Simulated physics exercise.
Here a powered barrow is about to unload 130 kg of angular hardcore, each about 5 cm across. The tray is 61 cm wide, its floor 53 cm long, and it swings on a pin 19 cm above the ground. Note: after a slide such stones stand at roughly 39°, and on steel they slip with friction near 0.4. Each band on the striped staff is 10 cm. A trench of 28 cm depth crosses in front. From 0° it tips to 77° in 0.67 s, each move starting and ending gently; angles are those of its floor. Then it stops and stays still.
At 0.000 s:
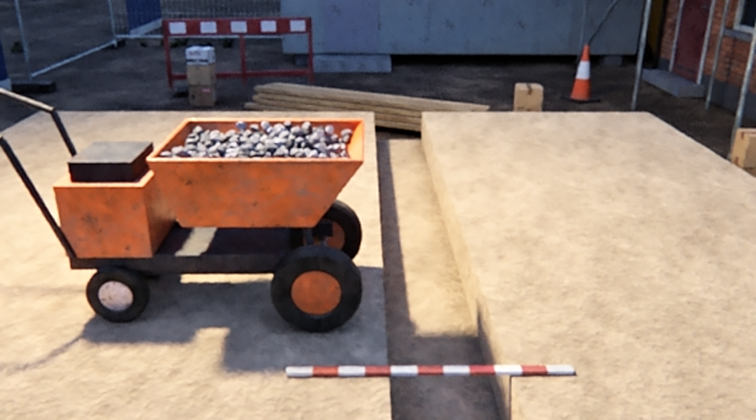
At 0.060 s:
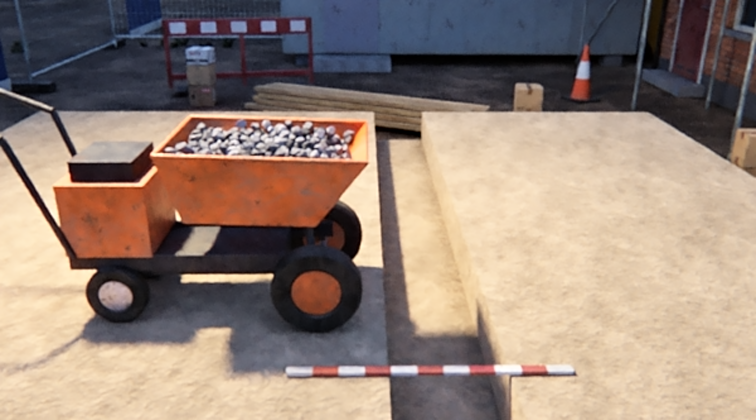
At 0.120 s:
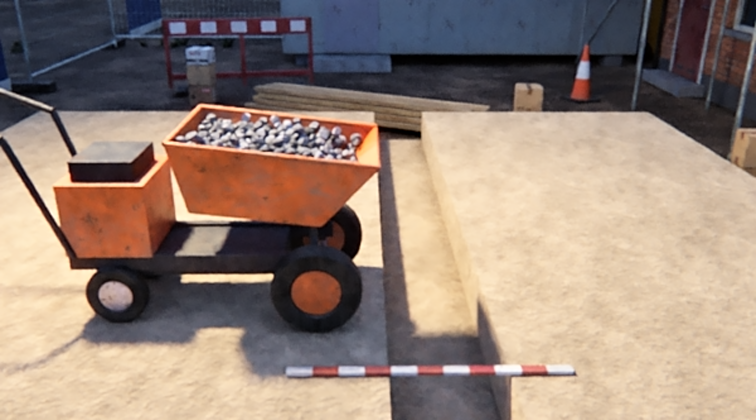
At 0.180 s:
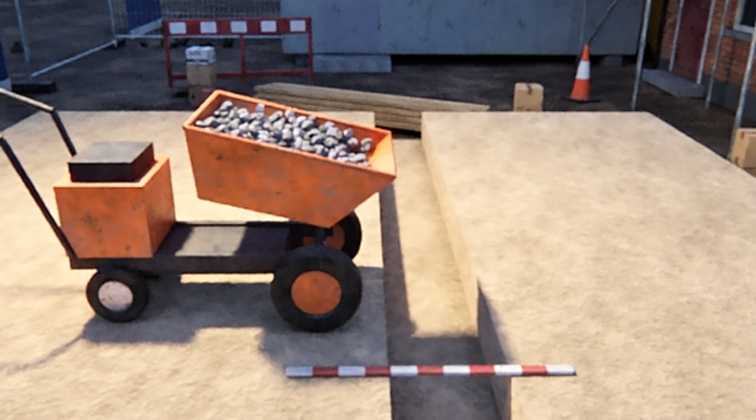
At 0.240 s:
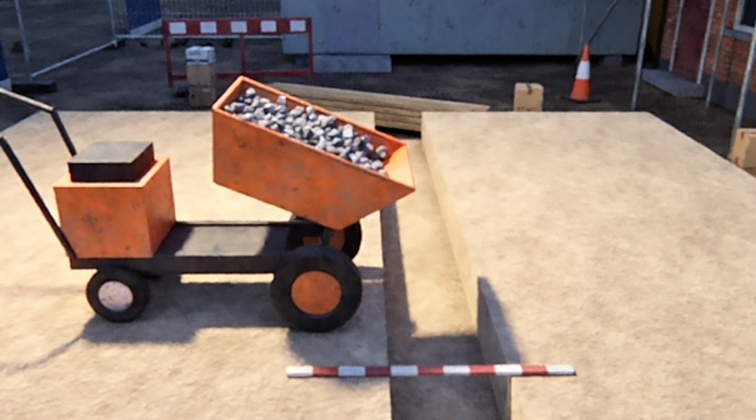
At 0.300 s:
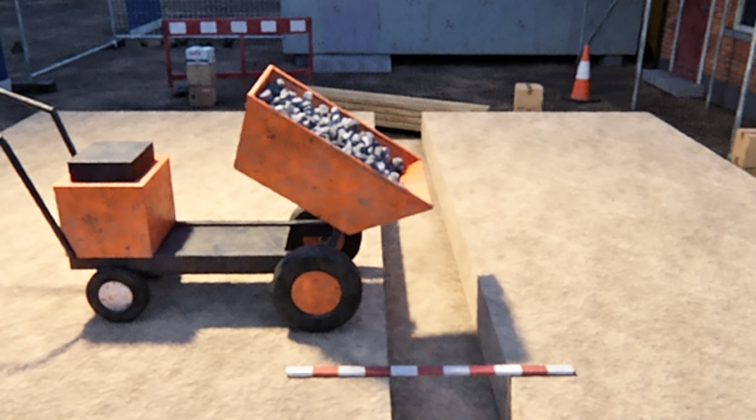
The orange tray of a small wheeled barrow, heaped with grey stones, tilted steadily up at its left end and swung its lip down to the right, over the trench edge, while the wheels stayed still.
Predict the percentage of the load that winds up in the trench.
My prediction is about 52 per cent.
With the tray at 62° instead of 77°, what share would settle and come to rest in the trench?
I'd expect around 20 in a hundred.
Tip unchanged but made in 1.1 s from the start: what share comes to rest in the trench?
Trench share: Approx. 65%.
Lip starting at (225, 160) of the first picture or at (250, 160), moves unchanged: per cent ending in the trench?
Roughly 65 percent for the first, and 85 percent for the second.
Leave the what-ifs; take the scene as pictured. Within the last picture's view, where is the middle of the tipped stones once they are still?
The stones end up centred near (479, 305).
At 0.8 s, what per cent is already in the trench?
I'd put it near 15 per cent.
After 0.5 s the floor is at 65°; 100 % in the tray; the foremost stones are at (456, 240).
After 0.8 s the floor is at 77°; 57 % in the tray, 15 % in the trench, 28 % past the trench; the foremost stones are at (549, 289).
After 1.1 s the floor is at 77°; 16 % in the tray, 34 % in the trench, 50 % past the trench; the foremost stones are at (697, 277).
After 3.1 s the floor is at 77°; 0 % in the tray, 52 % in the trench, 48 % past the trench; the foremost stones are past the picture's edge.
